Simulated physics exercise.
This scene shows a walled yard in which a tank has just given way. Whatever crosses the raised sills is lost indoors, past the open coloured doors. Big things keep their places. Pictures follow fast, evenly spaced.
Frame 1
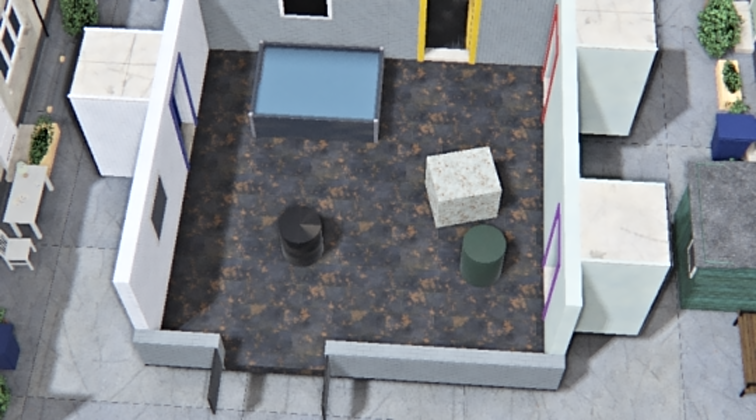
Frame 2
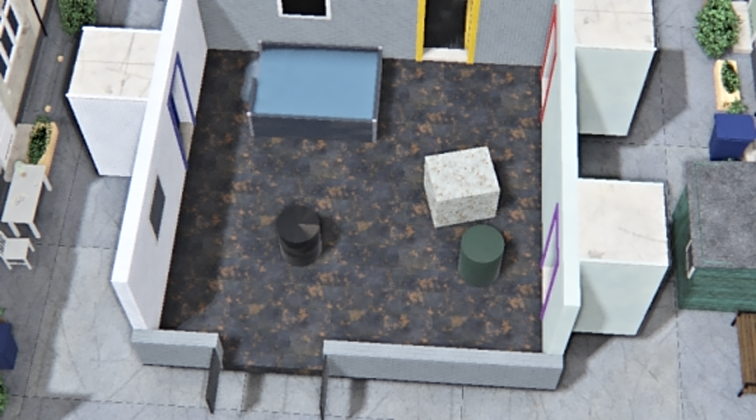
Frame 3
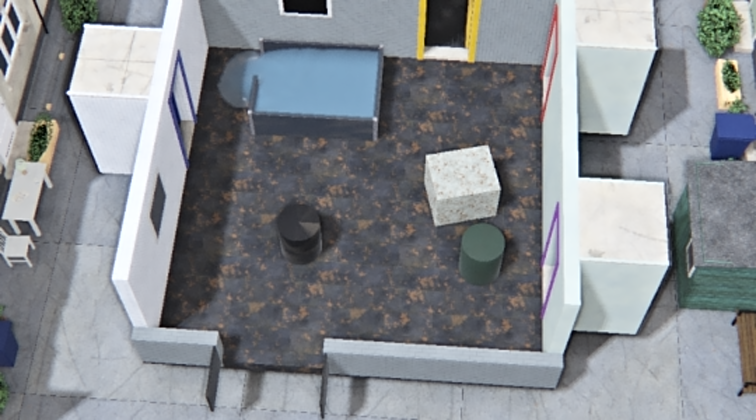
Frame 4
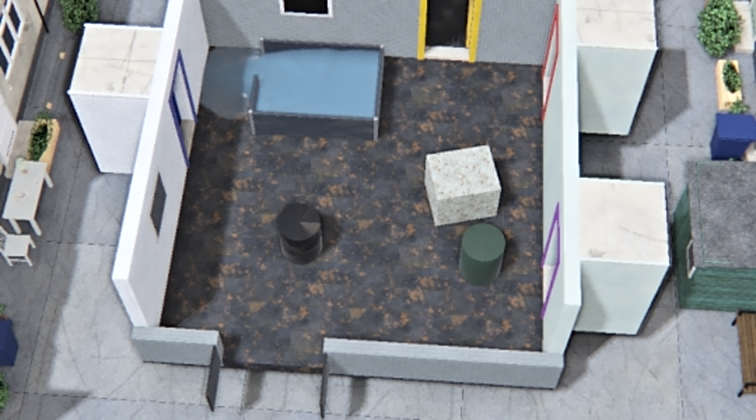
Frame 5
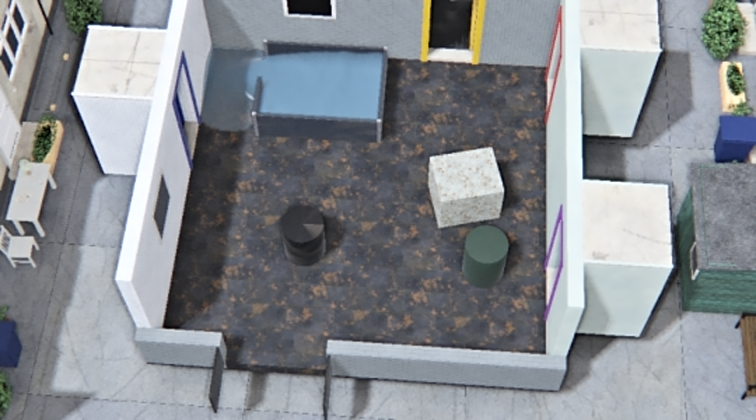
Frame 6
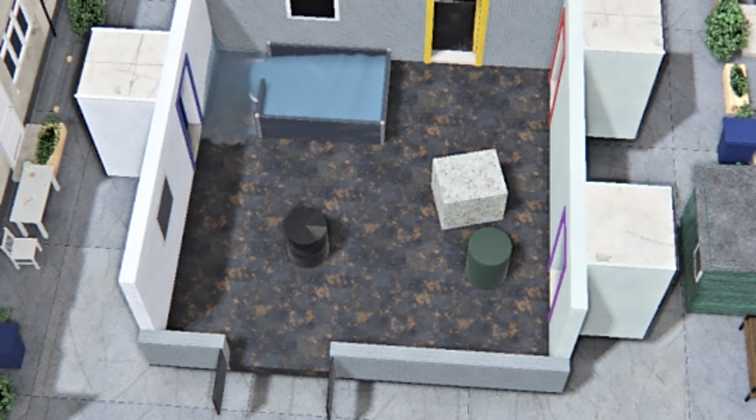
A blue open tank stood whole in a walled yard, then water came out of its left side, spread to the left wall and crept down along it, while the blocks and drums stayed still.
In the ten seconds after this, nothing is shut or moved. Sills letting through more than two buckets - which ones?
In the end the yellow door doesn't get too much water coming through. The red door doesn't get too much water coming through. The purple door doesn't get too much water coming through. The blue door doesn't get too much water coming through.
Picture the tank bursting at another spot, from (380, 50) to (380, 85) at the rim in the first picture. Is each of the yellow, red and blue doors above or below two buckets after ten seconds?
Yellow: Crosses the line; red: Crosses the line; blue: Falls short.
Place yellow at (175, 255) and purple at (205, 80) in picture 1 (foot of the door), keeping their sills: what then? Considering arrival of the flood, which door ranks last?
The last to get wet is the red one.
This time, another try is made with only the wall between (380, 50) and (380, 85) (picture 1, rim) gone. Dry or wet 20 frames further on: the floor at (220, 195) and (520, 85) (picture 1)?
Still dry and Soaked.
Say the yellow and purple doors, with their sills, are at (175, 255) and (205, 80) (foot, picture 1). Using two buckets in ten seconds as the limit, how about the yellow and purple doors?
My reading: Yellow door stays within the limit, purple door exceeds the limit.
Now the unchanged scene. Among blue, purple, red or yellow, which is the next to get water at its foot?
Call: The one in blue.
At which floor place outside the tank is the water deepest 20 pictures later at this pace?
I'd go with (251, 59) as the deepest place.
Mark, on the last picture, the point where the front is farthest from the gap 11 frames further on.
My guess is roughly (177, 273).
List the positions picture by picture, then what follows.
The open tank at (318, 84) is whole and still, in the first picture.
The front is at (245, 97), out from the gap at (261, 74), in the second picture.
The front is at (223, 89), out from the gap at (262, 74), in the third picture.
The front is at (201, 95), out from the gap at (263, 74), in the fourth picture.
The front is at (201, 117), out from the gap at (266, 76), in the fifth picture.
The front is at (201, 134), out from the gap at (269, 77), in the sixth picture.
A moment on, water covers 10 % of the floor; the yellow door not reached, the red door not reached, the purple door not reached, the blue door wet at the sill, nothing in.
Next, water covers 20 % of the floor; the yellow door not reached, the red door not reached, the purple door not reached, the blue door wet at the sill, nothing in.
Then, water covers 45 % of the floor; the yellow door wet at the sill, nothing in, the red door not reached, the purple door not reached, the blue door wet at the sill, nothing in.
Later, water covers 60 % of the floor; the yellow door wet at the sill, nothing in, the red door under two buckets in, the purple door not reached, the blue door wet at the sill, nothing in.
In the end, water covers 85 % of the floor; the yellow door wet at the sill, nothing in, the red door under two buckets in, the purple door wet at the sill, nothing in, the blue door wet at the sill, nothing in.
